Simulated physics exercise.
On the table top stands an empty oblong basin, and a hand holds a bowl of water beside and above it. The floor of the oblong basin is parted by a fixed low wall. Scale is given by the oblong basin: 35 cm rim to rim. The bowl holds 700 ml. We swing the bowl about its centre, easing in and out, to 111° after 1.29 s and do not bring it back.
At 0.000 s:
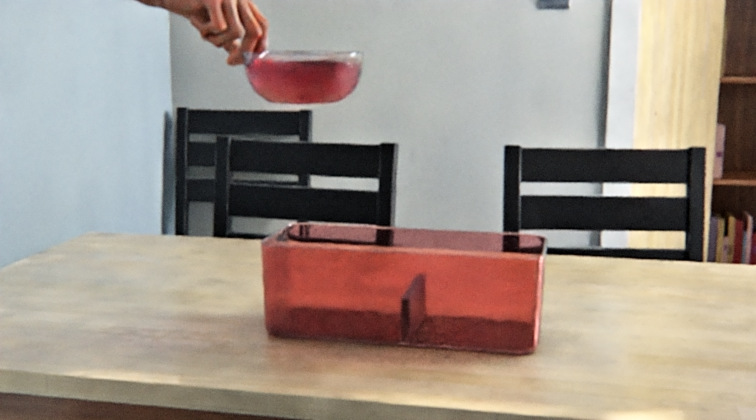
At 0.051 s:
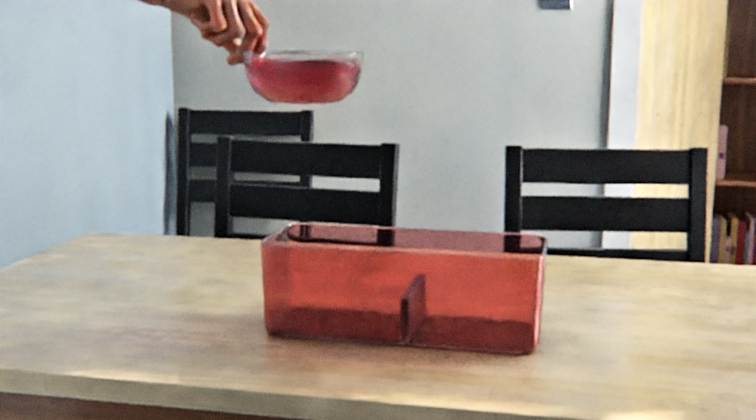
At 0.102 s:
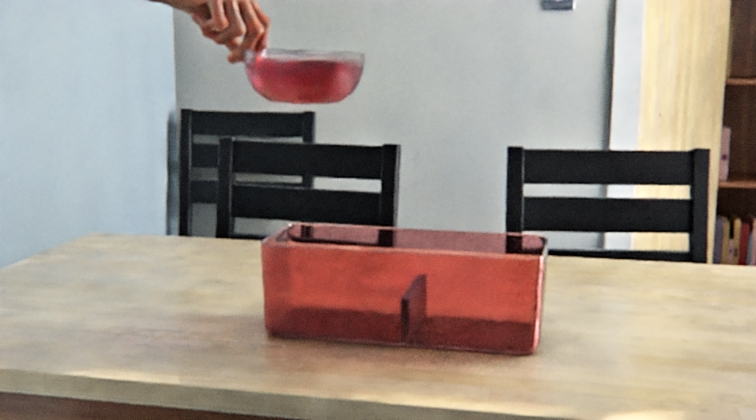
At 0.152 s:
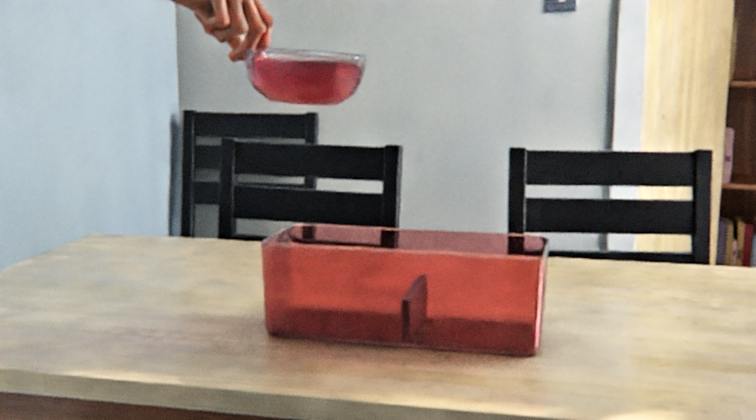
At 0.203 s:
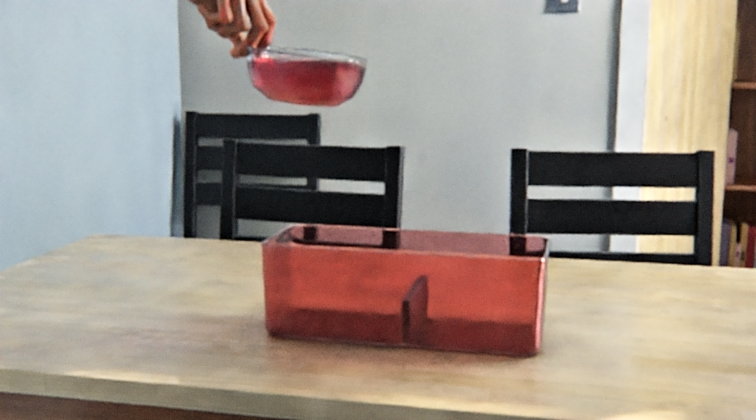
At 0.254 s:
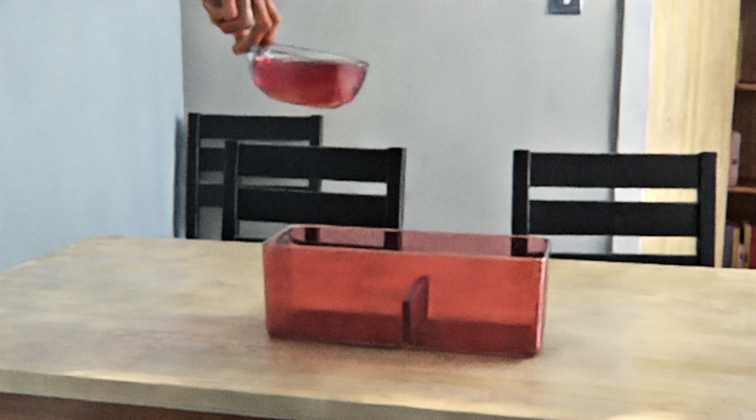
In this clip, a hand holds a clear bowl of reddish liquid above a red oblong basin on a wooden table, then slowly tilts the bowl slightly, its right side dipping, while the basin stays still.
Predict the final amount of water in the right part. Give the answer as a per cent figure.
The right part ends with roughly 62 per cent.
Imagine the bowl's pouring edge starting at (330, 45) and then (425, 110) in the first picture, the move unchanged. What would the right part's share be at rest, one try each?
Respectively 15 and 95 %.
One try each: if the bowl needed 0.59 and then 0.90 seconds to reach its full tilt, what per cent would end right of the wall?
In turn about 40 and 55 per cent.
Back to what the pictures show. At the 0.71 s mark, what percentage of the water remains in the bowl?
I'd put it near 36 percent.
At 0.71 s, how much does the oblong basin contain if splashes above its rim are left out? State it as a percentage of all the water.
The basin holds roughly 20 in a hundred parts at that moment.
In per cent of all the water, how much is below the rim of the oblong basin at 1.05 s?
Roughly 90 percent of it.
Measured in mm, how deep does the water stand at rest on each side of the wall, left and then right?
Left part about 10 mm deep, right part about 22 mm deep.
After 0.71 s the tilt is 65° and 35 per cent is still to pour, 5 is left of the wall and 14 right of it.
After 1.05 s the tilt is 102° and 1 per cent is still to pour, 28 is left of the wall and 62 right of it.
After 1.41 s the tilt is 111° and 0 per cent is still to pour, 36 is left of the wall and 63 right of it.
After 1.79 s the tilt is 111° and 0 per cent is still to pour, 36 is left of the wall and 63 right of it.
In the end 36 per cent lies left of the wall, 62 right of it and 1 outside.
